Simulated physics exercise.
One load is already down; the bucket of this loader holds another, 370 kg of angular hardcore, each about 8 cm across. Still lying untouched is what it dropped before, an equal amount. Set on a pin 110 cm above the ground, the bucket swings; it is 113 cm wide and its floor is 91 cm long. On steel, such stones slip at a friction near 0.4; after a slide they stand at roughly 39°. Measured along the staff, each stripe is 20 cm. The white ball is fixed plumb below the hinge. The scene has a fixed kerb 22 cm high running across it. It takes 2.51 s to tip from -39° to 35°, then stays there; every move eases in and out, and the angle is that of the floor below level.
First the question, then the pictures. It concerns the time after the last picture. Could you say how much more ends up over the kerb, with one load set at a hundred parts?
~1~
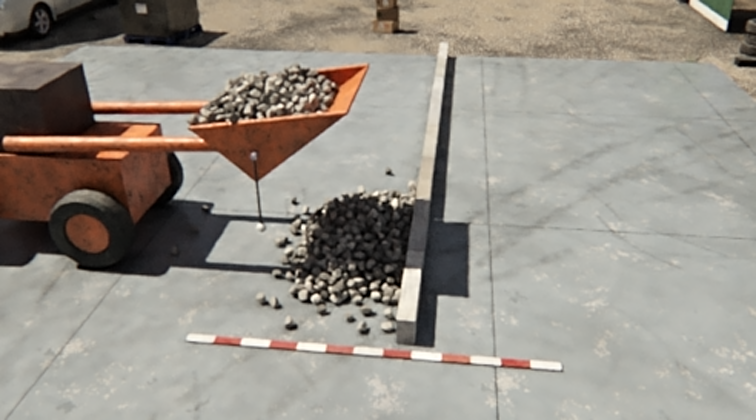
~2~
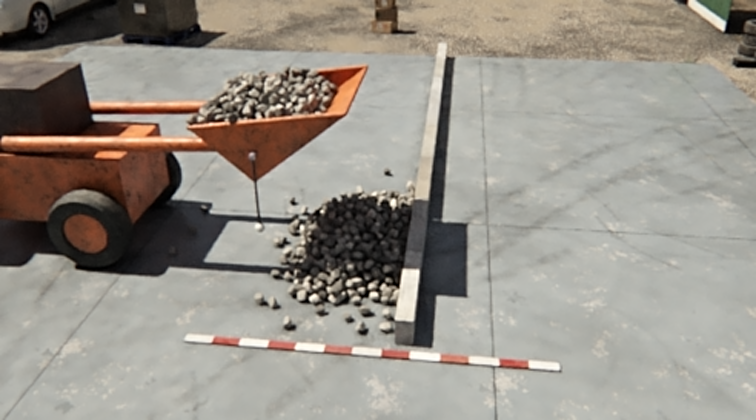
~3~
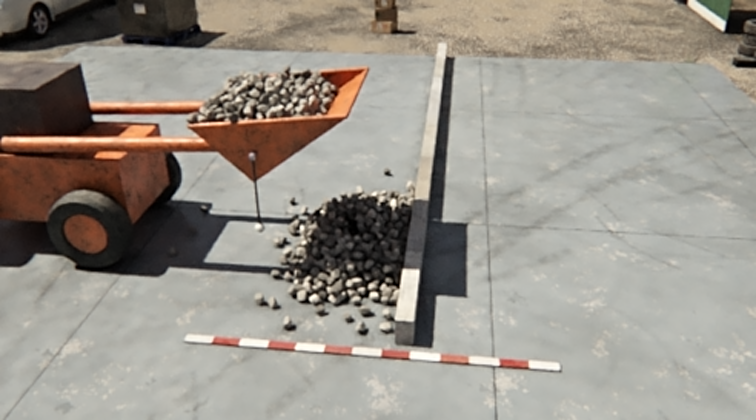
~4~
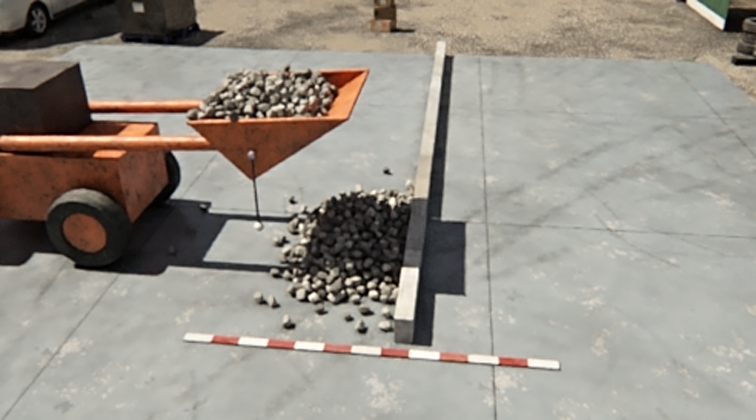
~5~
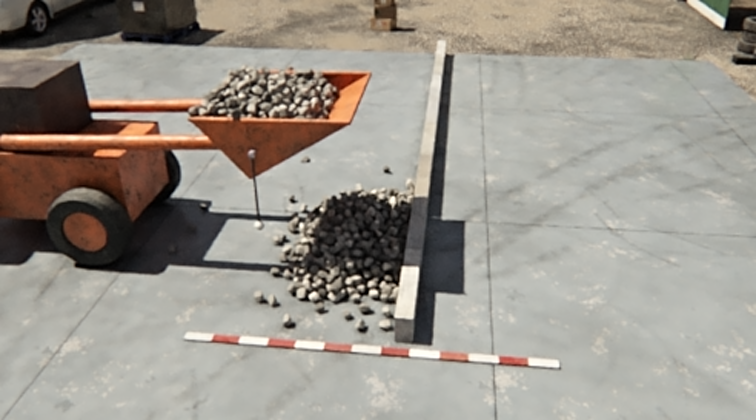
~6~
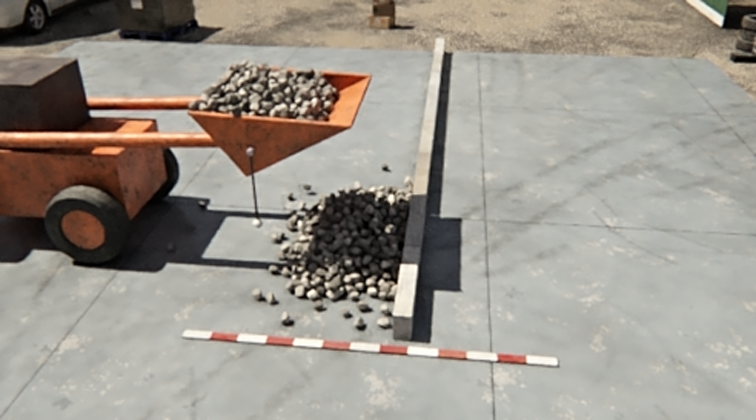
I'd put it at 3 parts in every hundred.
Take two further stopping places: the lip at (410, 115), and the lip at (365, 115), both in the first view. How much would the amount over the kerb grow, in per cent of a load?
Some 70 percent first and 10 percent second.
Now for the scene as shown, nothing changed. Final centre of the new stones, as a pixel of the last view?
The middle lies near (374, 217) in the last picture.
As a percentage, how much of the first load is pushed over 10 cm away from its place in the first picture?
Roughly 0 percent.
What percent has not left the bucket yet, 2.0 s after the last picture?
Close to 40 in a hundred.
Then, 1.3 s after the last picture the floor is at 23°; in per cent of one load, 99 in the bucket, 101 on this side of the kerb; the foremost stones are at (401, 250).
Then, 2.0 s after the last picture the floor is at 35°; in per cent of one load, 38 in the bucket, 162 on this side of the kerb; the foremost stones are at (417, 227).
Then, 2.4 s after the last picture the floor is at 35°; in per cent of one load, 12 in the bucket, 187 on this side of the kerb, 1 over the kerb; the foremost stones are at (447, 243).
Then, 5.0 s after the last picture the floor is at 35°; in per cent of one load, 1 in the bucket, 197 on this side of the kerb, 3 over the kerb; the foremost stones are at (471, 251). Net gain over the kerb, 3.
